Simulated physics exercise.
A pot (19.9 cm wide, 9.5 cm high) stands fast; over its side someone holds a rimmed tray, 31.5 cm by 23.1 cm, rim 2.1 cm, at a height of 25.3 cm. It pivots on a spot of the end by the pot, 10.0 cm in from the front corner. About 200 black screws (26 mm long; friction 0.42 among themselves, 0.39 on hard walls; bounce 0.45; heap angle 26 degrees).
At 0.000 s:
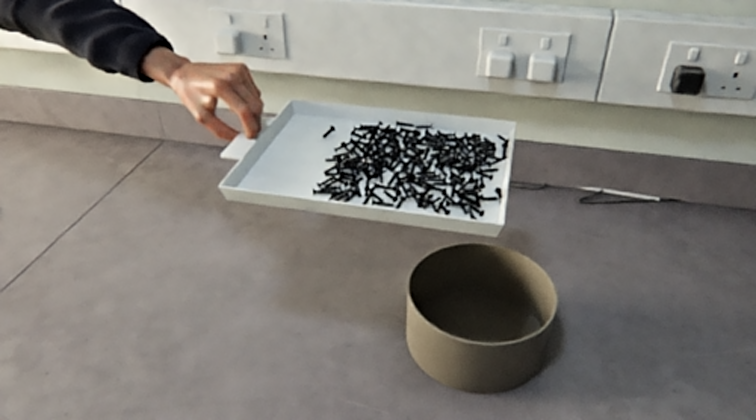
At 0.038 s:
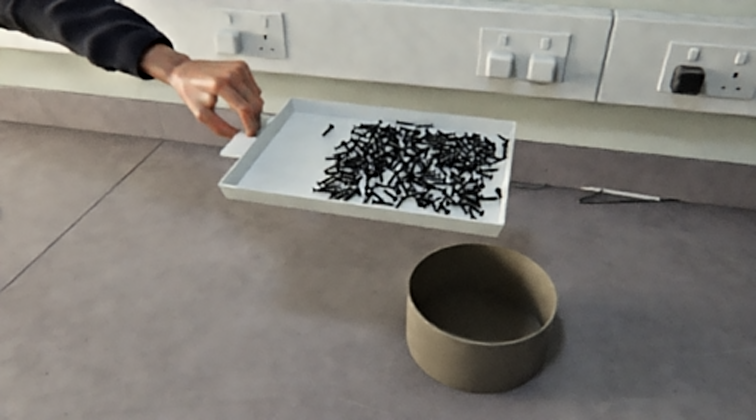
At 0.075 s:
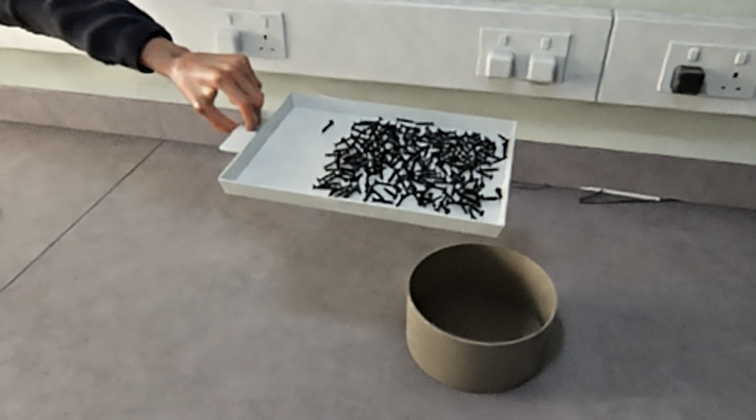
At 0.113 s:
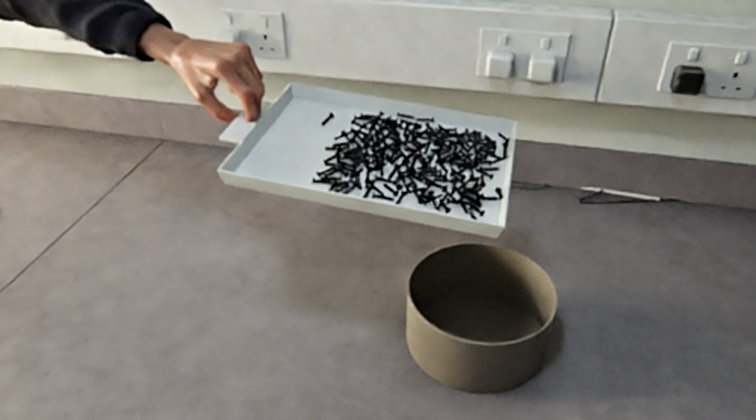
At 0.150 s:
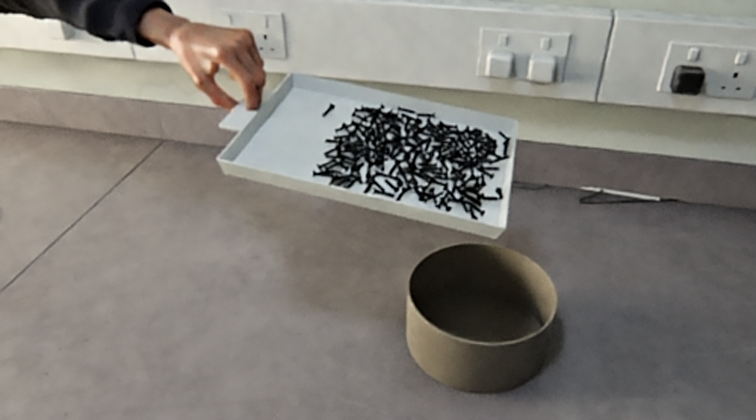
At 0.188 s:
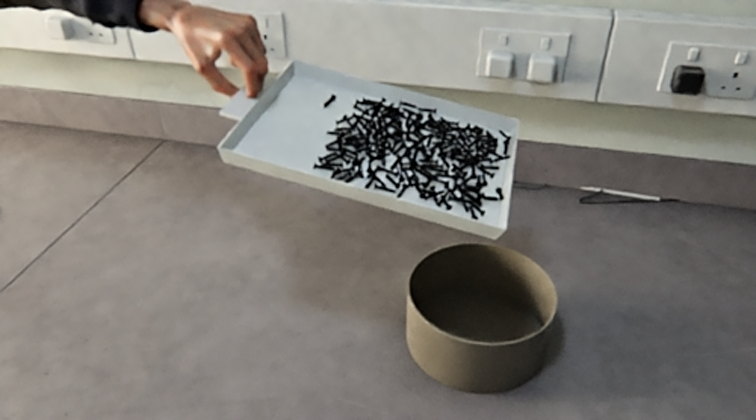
A hand tilts a white tray of black screws gradually toward a round brown pot.
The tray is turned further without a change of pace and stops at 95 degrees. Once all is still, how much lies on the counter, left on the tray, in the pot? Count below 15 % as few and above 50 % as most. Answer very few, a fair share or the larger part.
Counter a fair share, tray very few, pot the larger part.
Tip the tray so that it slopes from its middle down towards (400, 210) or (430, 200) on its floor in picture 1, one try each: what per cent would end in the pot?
Some 65 and 65 per cent.
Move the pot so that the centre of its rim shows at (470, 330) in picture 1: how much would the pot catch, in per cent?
About 50 per cent.
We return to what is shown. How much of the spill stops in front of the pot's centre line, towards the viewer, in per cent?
Roughly 70 per cent.
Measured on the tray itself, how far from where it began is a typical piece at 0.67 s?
Some 8 cm.
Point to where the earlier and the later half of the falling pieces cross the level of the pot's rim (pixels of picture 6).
First near (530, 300), later near (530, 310).
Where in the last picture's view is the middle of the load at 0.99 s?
Around (518, 191).
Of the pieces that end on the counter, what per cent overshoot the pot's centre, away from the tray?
Some 100 per cent.
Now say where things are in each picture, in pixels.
In the first frame, tray tilt 0 degrees, front corners at (225, 184) and (499, 221); middle of the pieces at (410, 161); pot at (482, 288).
In the second frame, tray tilt 1 degrees, front corners at (225, 183) and (499, 221); middle of the pieces at (411, 160).
In the third frame, tray tilt 2 degrees, front corners at (224, 177) and (499, 221); middle of the pieces at (411, 158).
In the fourth frame, tray tilt 4 degrees, front corners at (224, 169) and (500, 222), lowest corner right front; middle of the pieces at (411, 155).
In the fifth frame, tray tilt 8 degrees, front corners at (224, 158) and (501, 224), lowest corner right front; middle of the pieces at (412, 151).
In the sixth frame, tray tilt 11 degrees, front corners at (224, 146) and (501, 225), lowest corner right front; middle of the pieces at (413, 146); pot at (482, 288). Its pace works out near 85 degrees a second.
Then, at 0.67 s, tilt 51 degrees; the tray holds 100 %, the pot 0 %.
Then, at 0.99 s, tilt 78 degrees; the tray holds 70 %, the pot 5 %.
After 1.41 s, tilt 95 degrees; the tray holds 5 %, the pot 55 %.
At rest (2.4 s), counter 40 %, tray 0 %, pot 60 %.
